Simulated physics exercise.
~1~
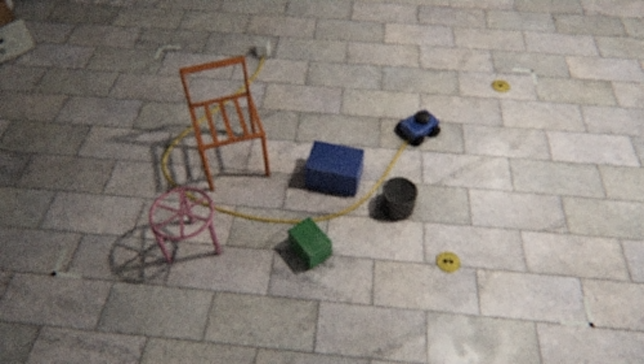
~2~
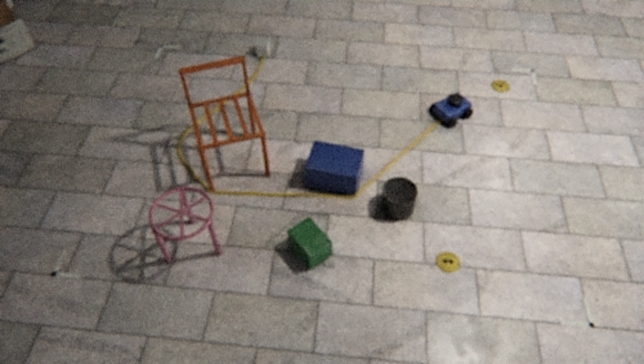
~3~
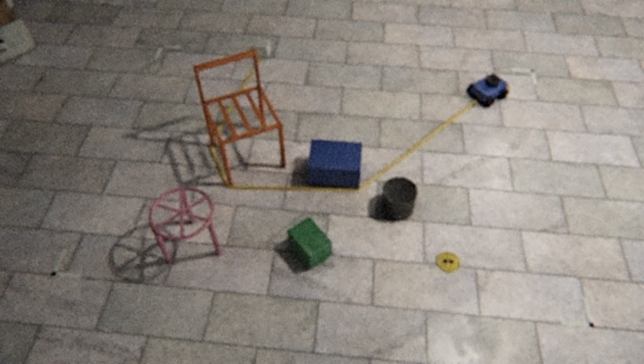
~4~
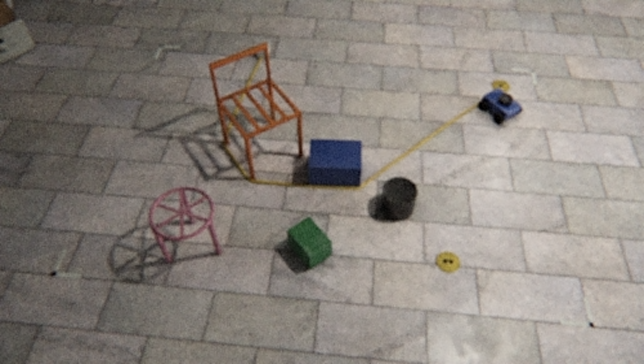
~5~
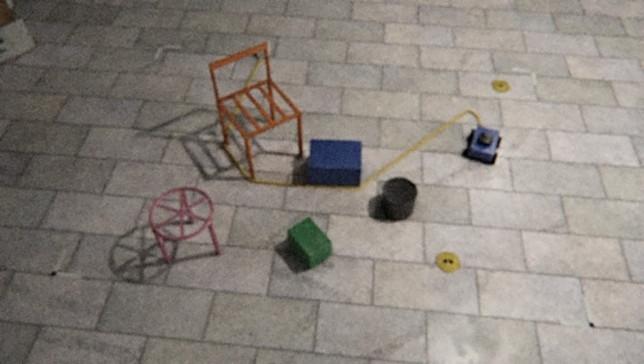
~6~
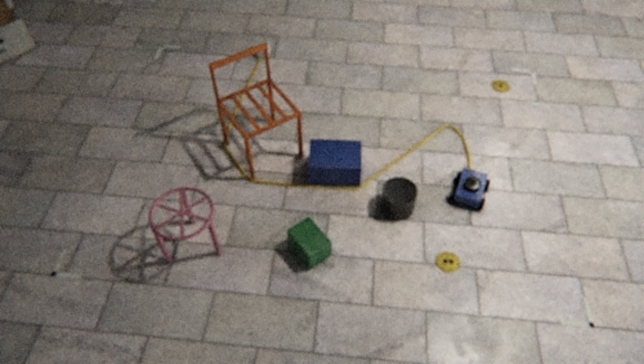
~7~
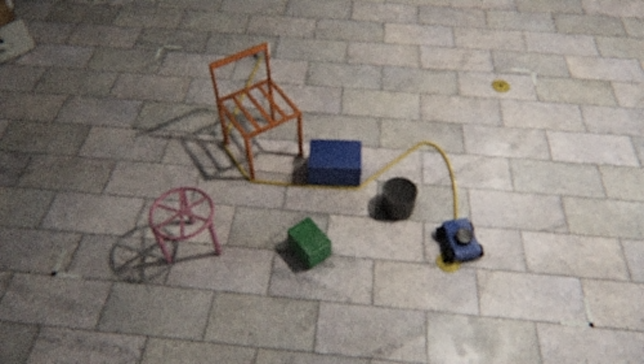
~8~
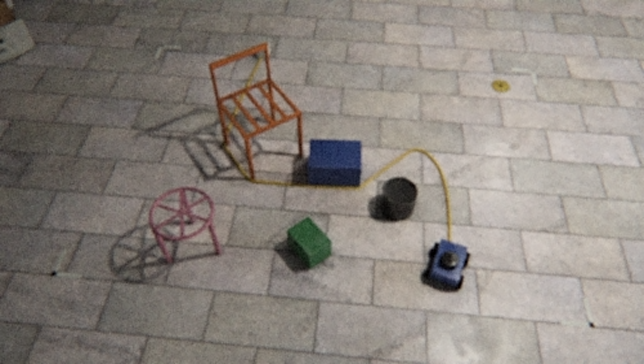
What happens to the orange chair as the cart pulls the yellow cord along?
The orange chair is dragged a short way to the right, turning a little as the cord pulls tight. It stays upright and remains in its new spot while the cart heads down to the lower yellow mark.
